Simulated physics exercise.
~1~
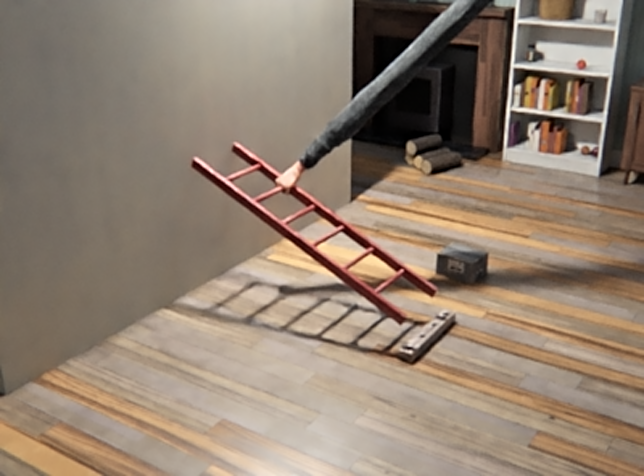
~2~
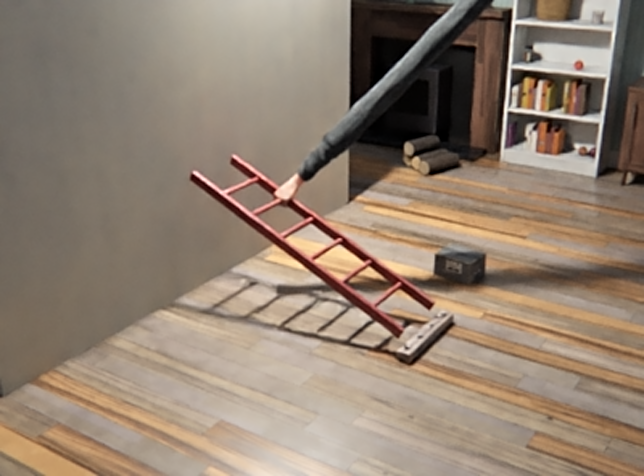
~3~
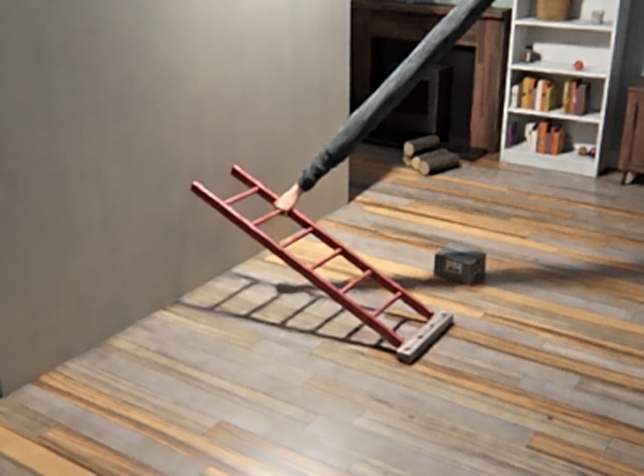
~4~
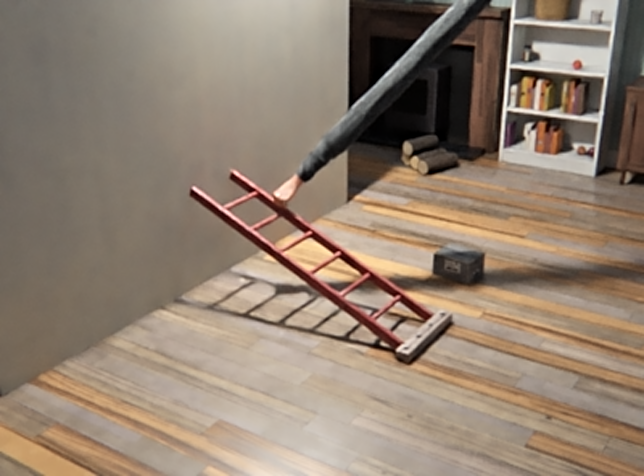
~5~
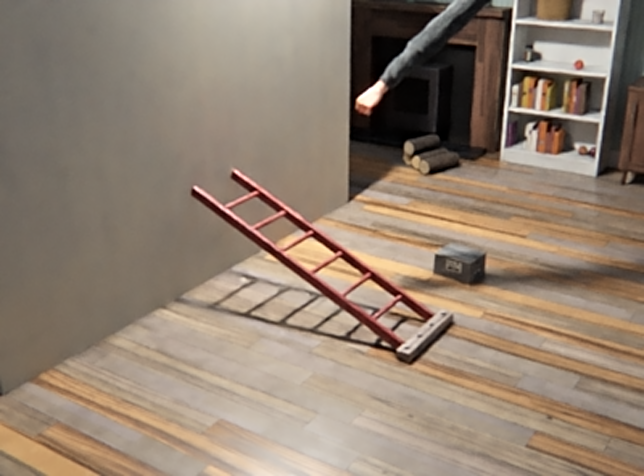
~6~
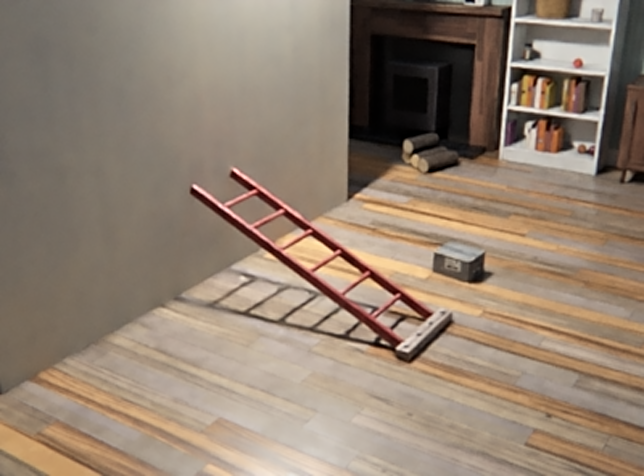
Indoors on a wooden floor, a hand lowering a red ladder-like gate against a batten, letting go and withdrawing, the gate staying leaning.
